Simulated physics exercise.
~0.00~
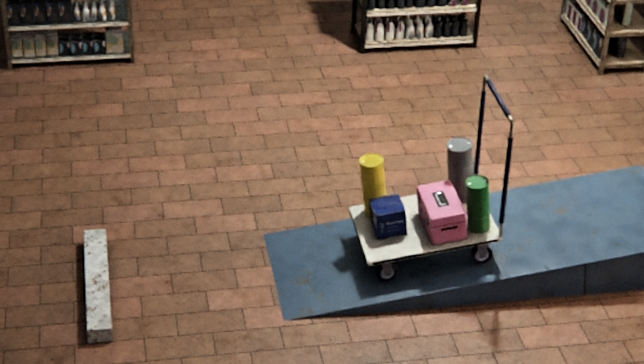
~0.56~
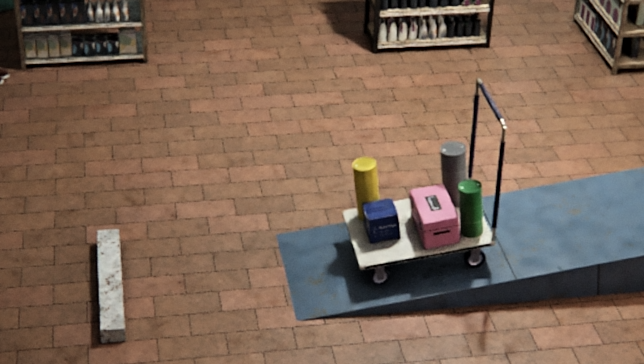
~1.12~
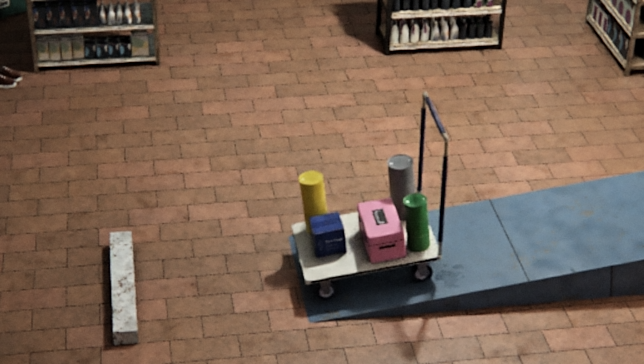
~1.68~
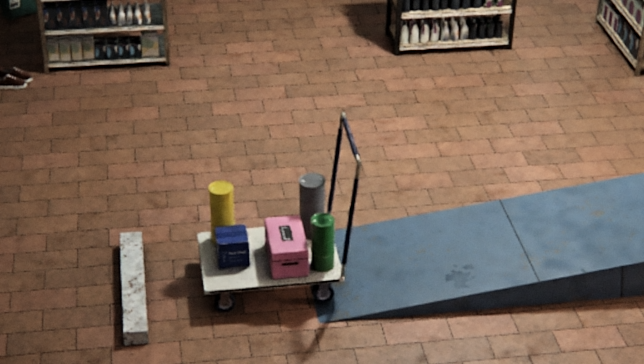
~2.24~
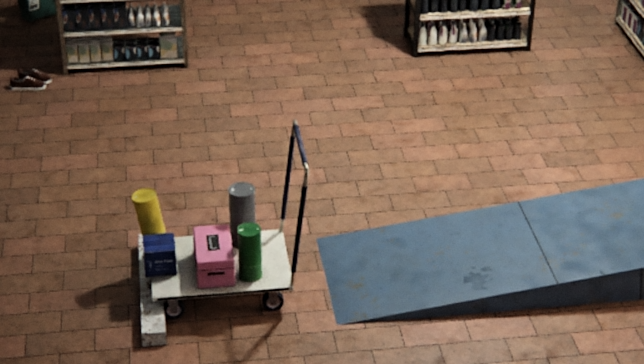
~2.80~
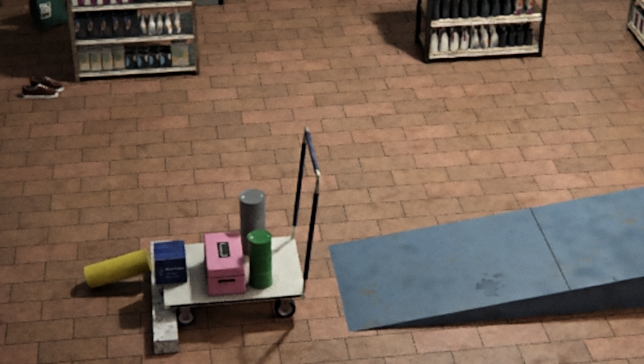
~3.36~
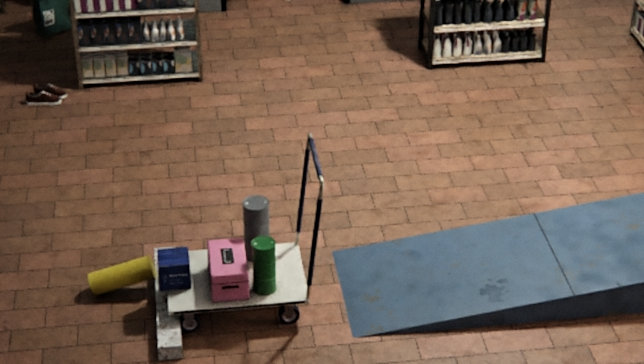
A flat trolley with a tall handle stands on a blue ramp over a brick-tiled floor, seen from above, with shelves of bottles and shoes behind. It carries a yellow canister and blue parcel at the left, a pink toolbox in the middle, and grey and green canisters at the right. The trolley rolls left down the ramp and onto level ground towards a pale kerb. It meets the kerb and stops, and the yellow canister tips left and falls off. The canister ends lying beyond the kerb, while the other four items stay aboard.
